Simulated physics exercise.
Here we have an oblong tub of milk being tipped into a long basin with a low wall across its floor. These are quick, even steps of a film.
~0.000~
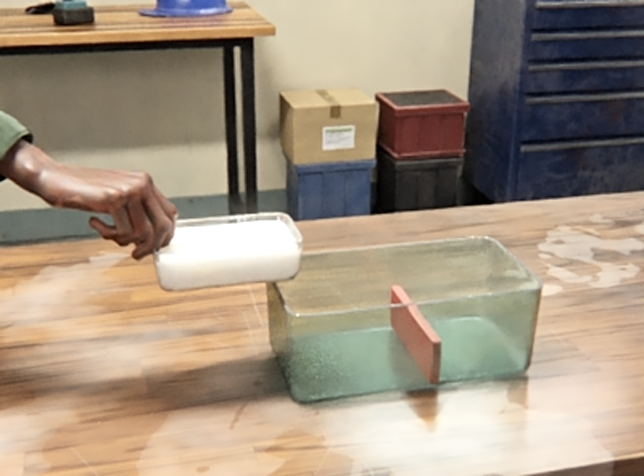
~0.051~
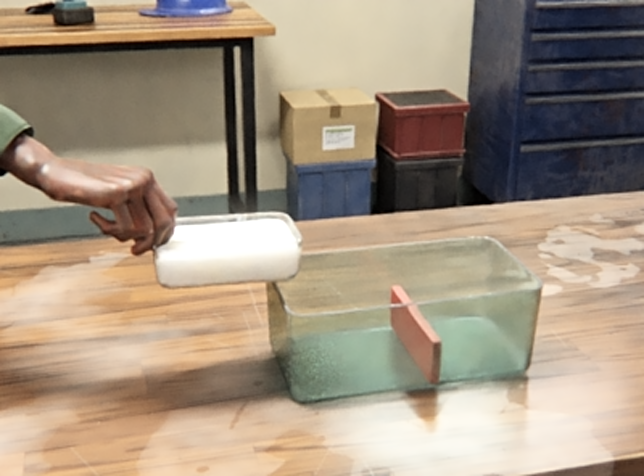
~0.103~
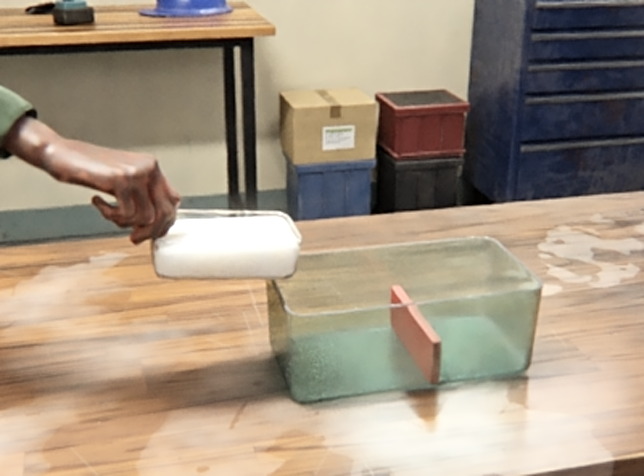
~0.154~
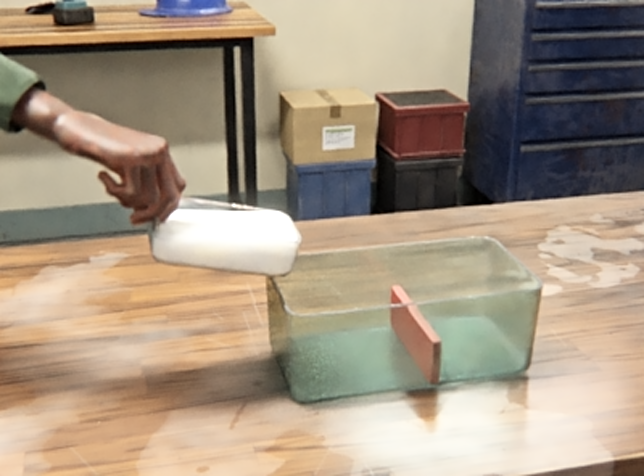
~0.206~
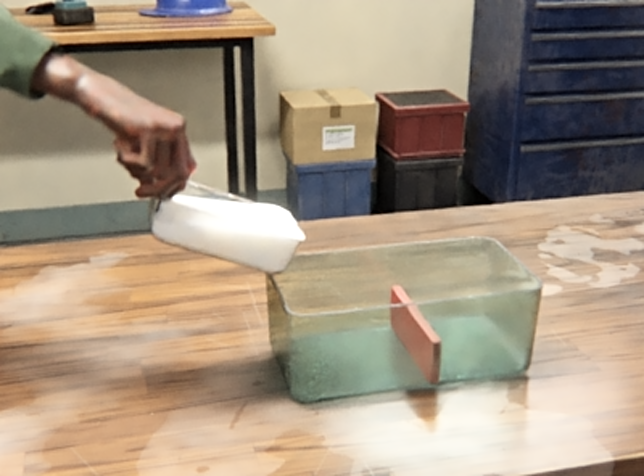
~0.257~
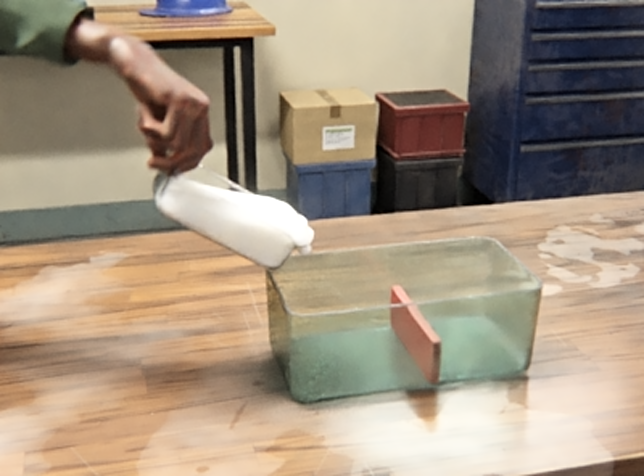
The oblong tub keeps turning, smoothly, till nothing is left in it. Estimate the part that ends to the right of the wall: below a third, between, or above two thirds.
It comes to under a third.
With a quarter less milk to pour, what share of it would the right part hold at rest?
Some 0 per cent.
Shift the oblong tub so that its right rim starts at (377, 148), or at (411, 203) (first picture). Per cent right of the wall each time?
About 80 and 80 per cent.
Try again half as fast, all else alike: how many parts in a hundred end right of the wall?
Close to 0 per cent.
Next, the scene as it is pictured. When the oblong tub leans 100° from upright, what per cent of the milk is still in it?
Some 5 per cent.
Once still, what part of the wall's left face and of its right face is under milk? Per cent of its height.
Left about 30, right about 0.
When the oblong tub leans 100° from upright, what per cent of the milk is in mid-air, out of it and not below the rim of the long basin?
Close to 40 per cent.
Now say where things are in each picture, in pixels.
In the first frame, it leans 0°; its right rim is at (295, 228); the milk meets the walls at (155, 244) and (291, 231); the long basin's rim runs from (276, 287) to (517, 261); the wall's top is at (415, 313).
In the second frame, it leans 2°; its right rim is at (294, 229); the milk meets the walls at (155, 242) and (291, 230).
In the third frame, it leans 6°; its right rim is at (294, 229); the milk meets the walls at (154, 235) and (291, 227).
In the fourth frame, it leans 13°; its right rim is at (294, 229); the milk meets the walls at (154, 223) and (292, 223); 1 per cent is over the edge.
In the fifth frame, it leans 23°; its right rim is at (293, 229); the milk meets the walls at (154, 207) and (277, 218); 5 per cent is over the edge.
In the sixth frame, it leans 34°; its right rim is at (293, 229); the milk meets the walls at (156, 187) and (267, 207); 12 per cent is over the edge.
A moment on, the oblong tub is tipped right over and 6 per cent is still to pour, 54 is left of the wall and 0 right of it.
Next, the oblong tub is tipped right over and 0 per cent is still to pour, 94 is left of the wall and 2 right of it.
Then the oblong tub is tipped right over and 0 per cent is still to pour, 93 is left of the wall and 3 right of it.
Later the oblong tub is tipped right over and 0 per cent is still to pour, 92 is left of the wall and 4 right of it.
In the end 92 per cent lies left of the wall, 4 right of it and 4 outside.
